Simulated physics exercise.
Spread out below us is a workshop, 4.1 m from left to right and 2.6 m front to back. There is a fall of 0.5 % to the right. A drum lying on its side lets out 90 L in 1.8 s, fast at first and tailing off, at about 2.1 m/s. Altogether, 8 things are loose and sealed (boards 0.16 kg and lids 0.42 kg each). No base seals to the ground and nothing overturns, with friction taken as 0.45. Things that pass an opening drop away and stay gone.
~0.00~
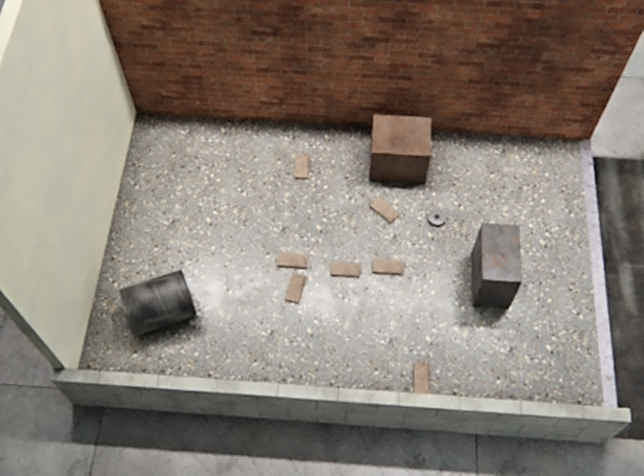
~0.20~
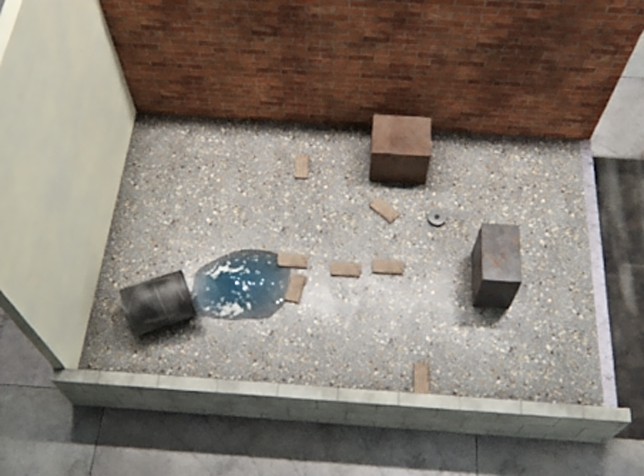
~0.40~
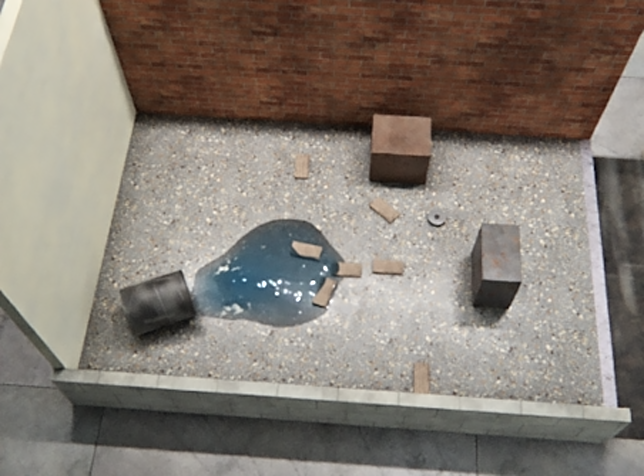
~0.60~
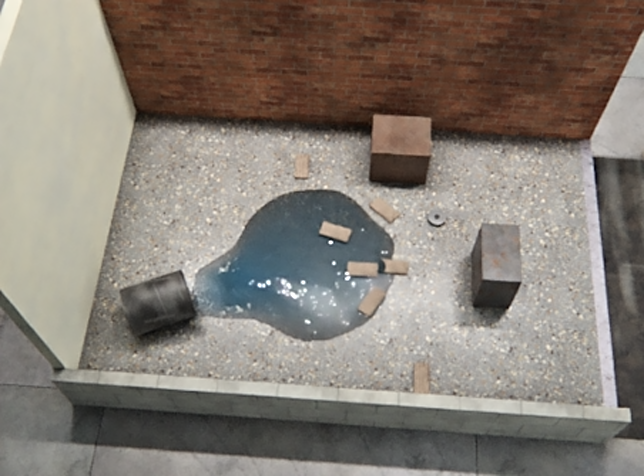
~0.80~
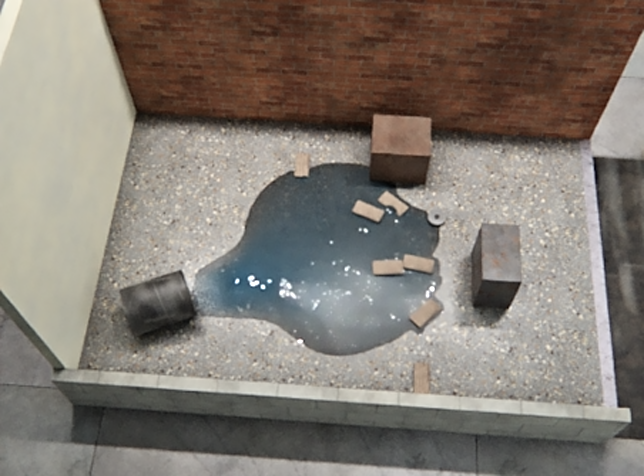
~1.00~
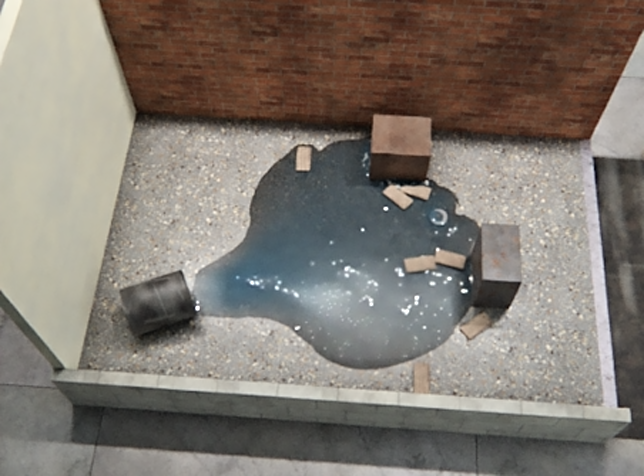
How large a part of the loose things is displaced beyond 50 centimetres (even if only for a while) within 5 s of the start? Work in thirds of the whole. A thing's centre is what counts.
I would say two thirds or more.
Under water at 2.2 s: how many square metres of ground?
Flooded: Near 5.0 m2.
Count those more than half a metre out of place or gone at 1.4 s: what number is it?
I count 5.
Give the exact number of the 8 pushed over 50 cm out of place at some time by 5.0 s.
Adding them up, I get 7.
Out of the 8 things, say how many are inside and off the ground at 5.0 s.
At that moment it comes to 1.
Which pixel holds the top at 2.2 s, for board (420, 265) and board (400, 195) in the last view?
(488, 235) and (563, 162), roughly.
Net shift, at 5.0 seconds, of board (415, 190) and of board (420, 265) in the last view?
First named - washed out; second named - gone out.
After 1.4 s 5 of 8 are over 50 cm from their spots; 5 afloat.
After 2.2 s 6 of 8 are over 50 cm from their spots; 6 afloat.
After 3.5 s 7 of 8 are over 50 cm from their spots; 2 afloat.
After 5.0 s 7 of 8 are over 50 cm from their spots, and 7 have been at some point; 1 afloat.
